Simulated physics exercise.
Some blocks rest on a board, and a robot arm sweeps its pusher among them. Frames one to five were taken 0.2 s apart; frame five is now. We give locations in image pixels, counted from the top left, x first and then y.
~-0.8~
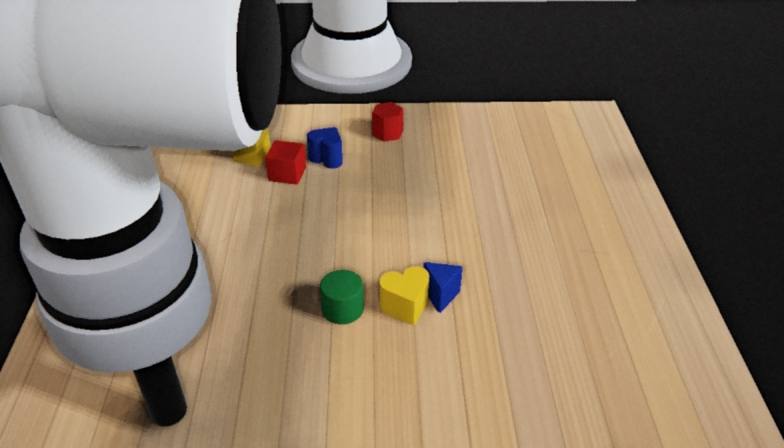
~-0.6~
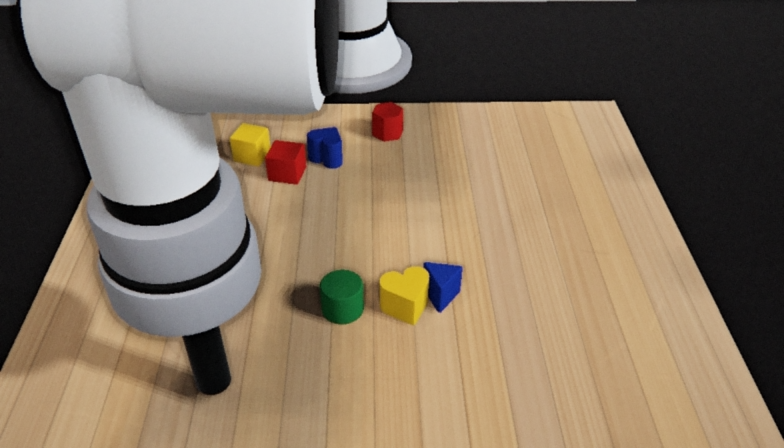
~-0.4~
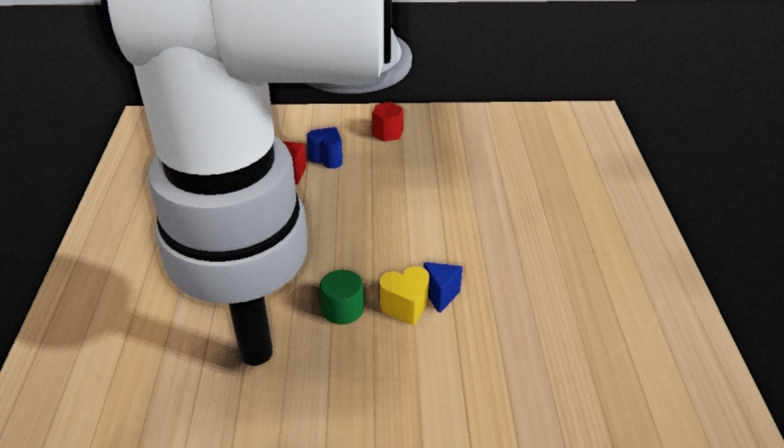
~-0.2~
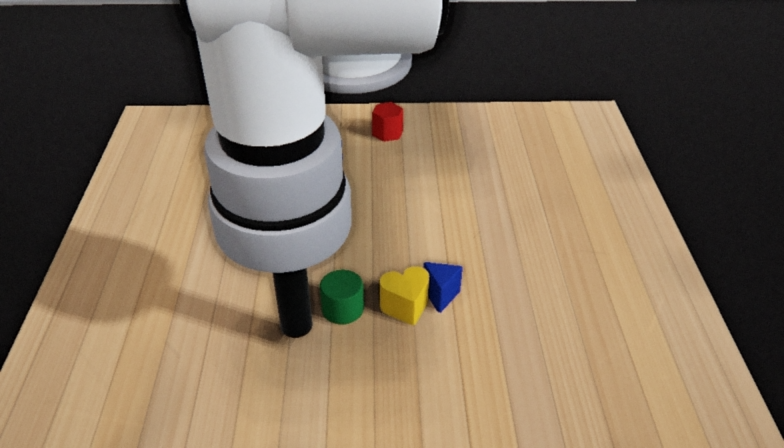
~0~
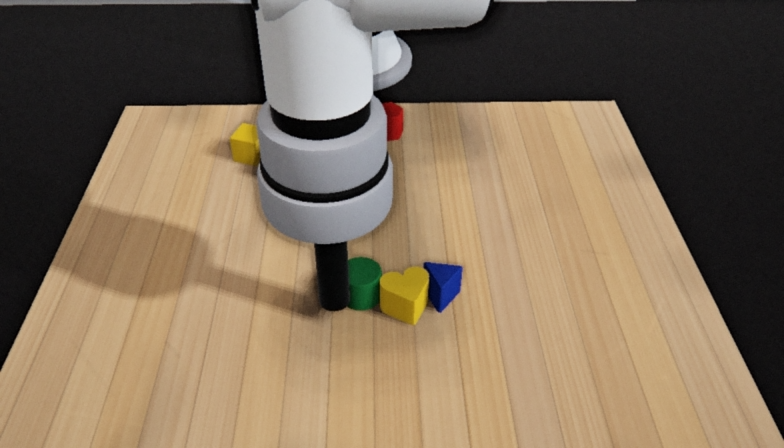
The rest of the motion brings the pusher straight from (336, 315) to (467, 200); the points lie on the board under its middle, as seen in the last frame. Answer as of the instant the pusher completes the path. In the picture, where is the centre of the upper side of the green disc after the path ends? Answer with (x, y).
Located at (493, 191).
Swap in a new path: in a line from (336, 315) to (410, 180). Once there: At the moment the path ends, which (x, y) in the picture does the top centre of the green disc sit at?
The centre of its top will be at (404, 236).
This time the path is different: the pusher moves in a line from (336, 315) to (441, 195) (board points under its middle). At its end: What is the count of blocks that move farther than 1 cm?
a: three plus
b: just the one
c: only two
Letter b.
On the path given first. One third of the way, pusher (385, 257); green disc (411, 231).
Two thirds of the way, pusher (430, 219); green disc (462, 202).
At the end, pusher (469, 186); green disc (492, 191); yellow heart block in place.
